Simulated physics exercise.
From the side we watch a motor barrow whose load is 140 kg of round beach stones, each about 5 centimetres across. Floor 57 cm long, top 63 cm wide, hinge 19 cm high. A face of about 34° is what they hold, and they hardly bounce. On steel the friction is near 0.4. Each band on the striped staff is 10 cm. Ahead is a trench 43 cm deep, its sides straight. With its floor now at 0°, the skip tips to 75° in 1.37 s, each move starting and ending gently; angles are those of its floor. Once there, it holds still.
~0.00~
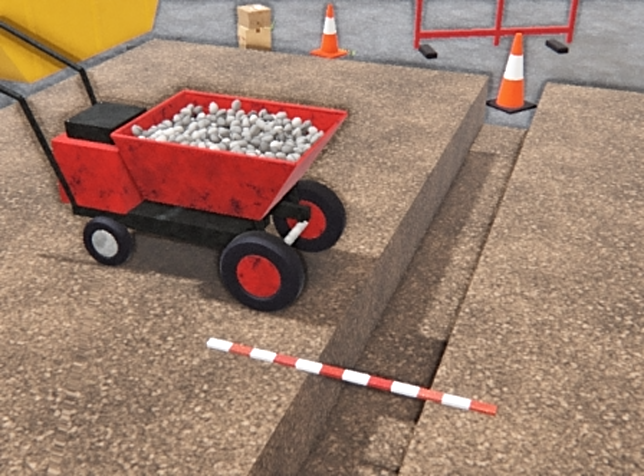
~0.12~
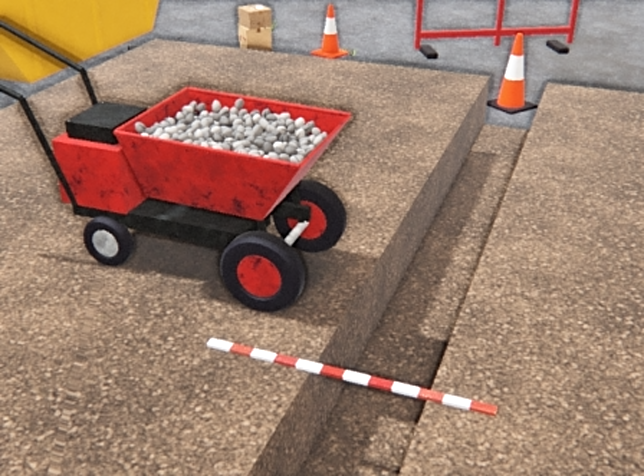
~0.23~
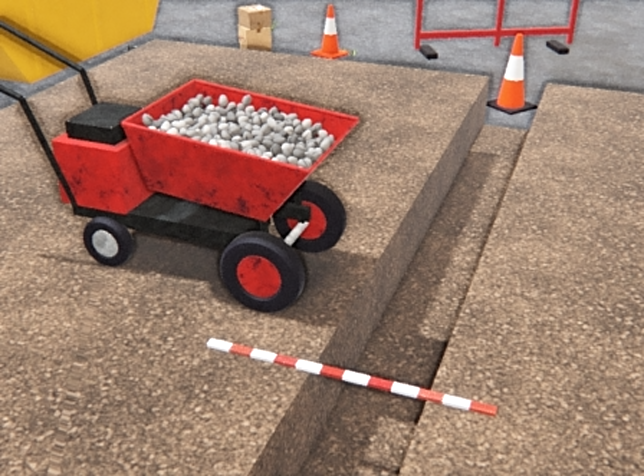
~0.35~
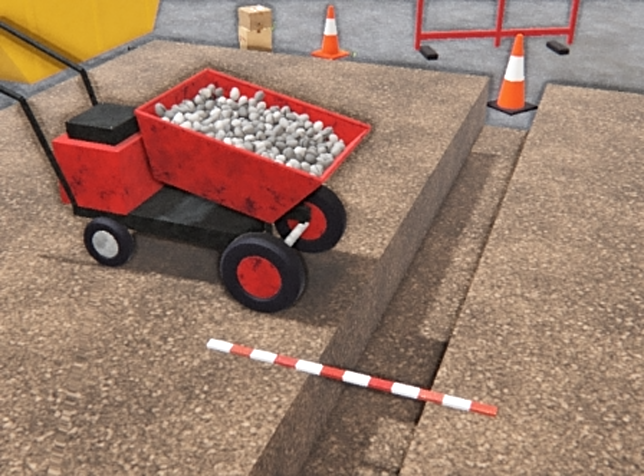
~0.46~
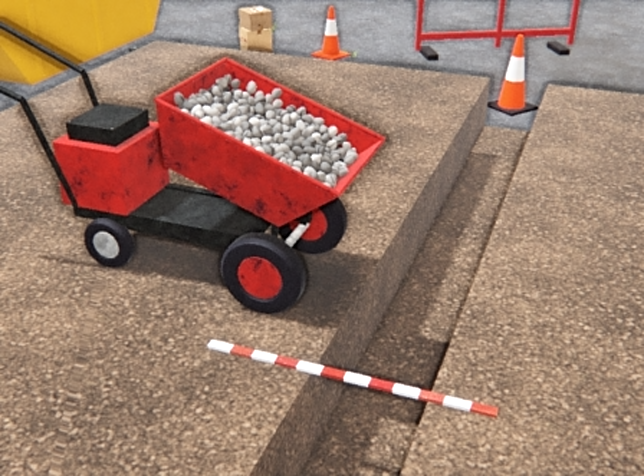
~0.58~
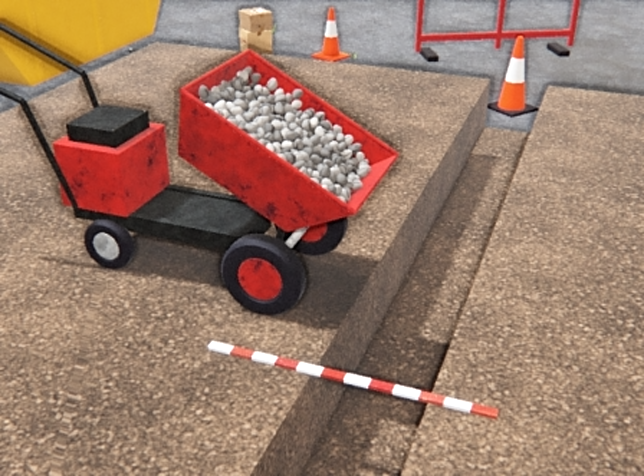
At first, a red motor barrow filled with rounded grey stones sits with its skip level beside a straight-sided trench, near a red-and-white striped staff. The skip then tilts gradually, its back end rising and its front lip leaning down to the right, while the stones stay heaped inside.
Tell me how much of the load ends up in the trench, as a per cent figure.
Some 76 per cent ends up in the trench.
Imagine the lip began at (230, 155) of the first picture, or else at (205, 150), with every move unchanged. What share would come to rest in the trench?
About 100 per cent first, then about 85 per cent.
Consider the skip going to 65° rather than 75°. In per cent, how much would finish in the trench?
Expect roughly 70 per cent.
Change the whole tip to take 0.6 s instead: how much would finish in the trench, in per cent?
Probably about 50 in a hundred.
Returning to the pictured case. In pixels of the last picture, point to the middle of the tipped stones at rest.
I'd point to around (430, 372).
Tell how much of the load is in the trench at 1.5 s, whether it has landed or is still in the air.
40 per cent, give or take.
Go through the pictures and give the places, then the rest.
In the first picture, the skip is at 0°, its lip at (295, 165); the top of the load is at (237, 119).
In the second picture, the skip is at 2°, its lip at (299, 167); the top of the load is at (240, 118); the stones move at 0.2 m/s on average.
In the third picture, lip at (309, 172), floor tilted 6°, highest stones at (218, 109); the stones move at 0.4 m/s on average.
In the fourth picture, the skip is at 12°, its lip at (322, 181); the top of the load is at (216, 98); the stones move at 0.6 m/s on average.
In the fifth picture, the skip is at 20°, its lip at (339, 195); the top of the load is at (220, 89); the stones move at 0.7 m/s on average.
In the sixth picture, the skip is at 29°, its lip at (355, 213); the top of the load is at (241, 83); the stones move at 0.8 m/s on average.
After 1.0 s the floor is at 63°; 98 % in the skip, 2 % in the trench; the foremost stones are at (424, 276).
After 1.5 s the floor is at 75°; 46 % in the skip, 39 % in the trench, 15 % past the trench; the foremost stones are at (553, 339).
After 1.8 s the floor is at 75°; 18 % in the skip, 59 % in the trench, 24 % past the trench; the foremost stones are past the picture's edge.
After 3.8 s the floor is at 75°; 0 % in the skip, 76 % in the trench, 24 % past the trench; the foremost stones are past the picture's edge.
